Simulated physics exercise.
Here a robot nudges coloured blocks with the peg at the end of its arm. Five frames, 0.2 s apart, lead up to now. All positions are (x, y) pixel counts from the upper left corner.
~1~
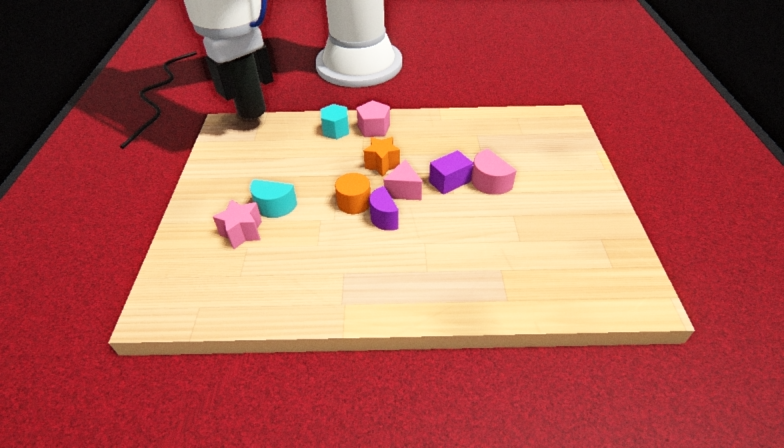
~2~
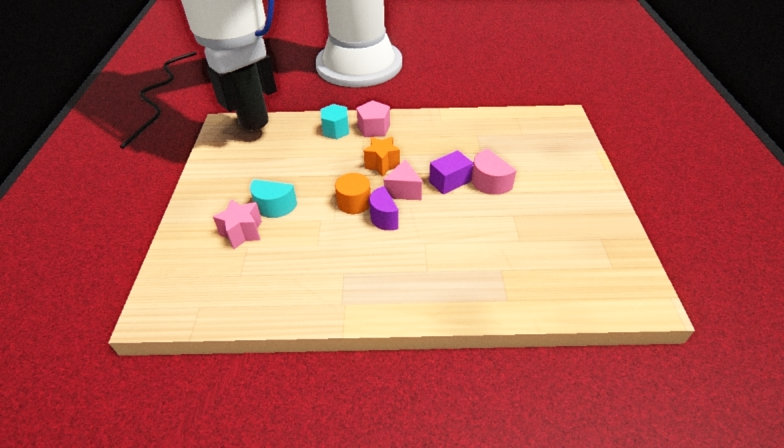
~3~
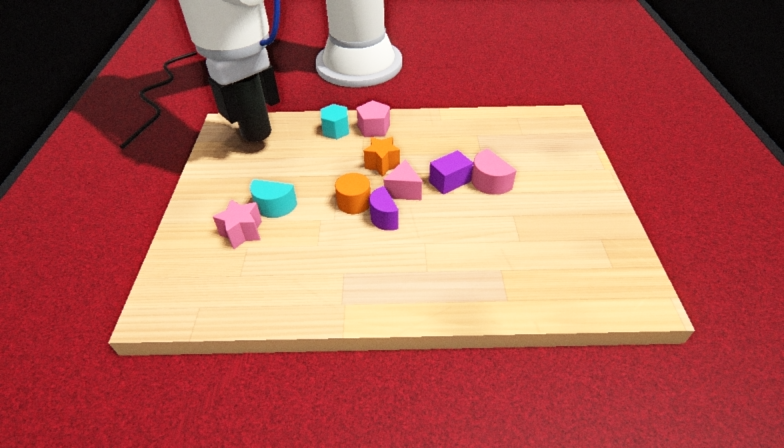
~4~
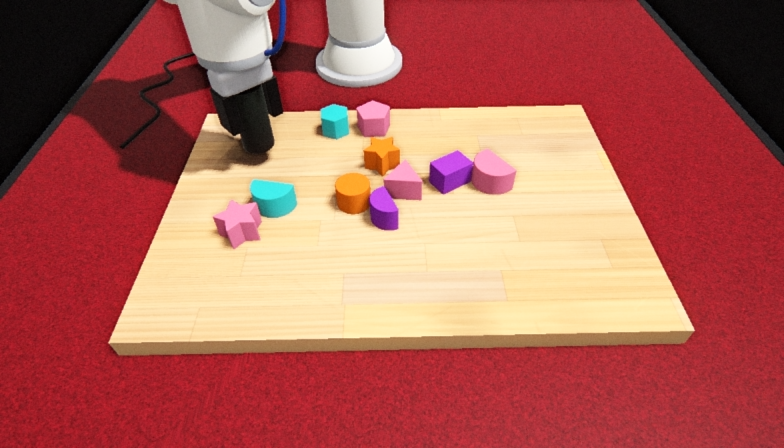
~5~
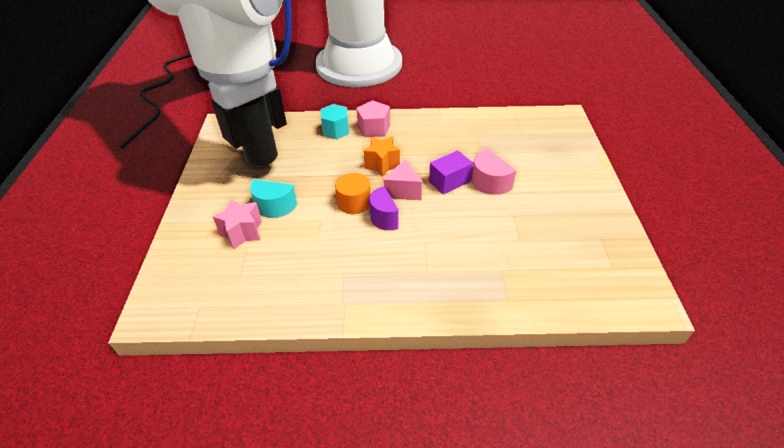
A robot arm with a black peg starts at the upper left corner of a wooden board on a red surface, then moves steadily toward the viewer. The peg ends just behind the turquoise half-round block and pink star, while all the scattered pink, orange, purple and turquoise blocks stay still.
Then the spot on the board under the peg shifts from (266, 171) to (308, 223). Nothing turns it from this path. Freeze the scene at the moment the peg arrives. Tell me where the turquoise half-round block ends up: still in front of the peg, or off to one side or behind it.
Beside or behind, I predict.
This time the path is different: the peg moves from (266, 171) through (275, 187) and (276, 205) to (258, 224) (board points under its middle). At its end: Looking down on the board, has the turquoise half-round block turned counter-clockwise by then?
It seems so.
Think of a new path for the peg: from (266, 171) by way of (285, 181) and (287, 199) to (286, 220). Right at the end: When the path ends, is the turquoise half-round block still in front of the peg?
I expect so.
What follows on the original path. One third of the way, peg at (275, 174); nothing pushed yet.
Two thirds of the way, peg at (289, 191); pink star block at (234, 218), turned 20° clockwise; turquoise half-round block at (272, 204), turned 20° clockwise.
At the end, peg at (305, 209); pink star block at (232, 219), turned 30° clockwise; turquoise half-round block at (273, 213), turned 40° clockwise; orange circle not moved.
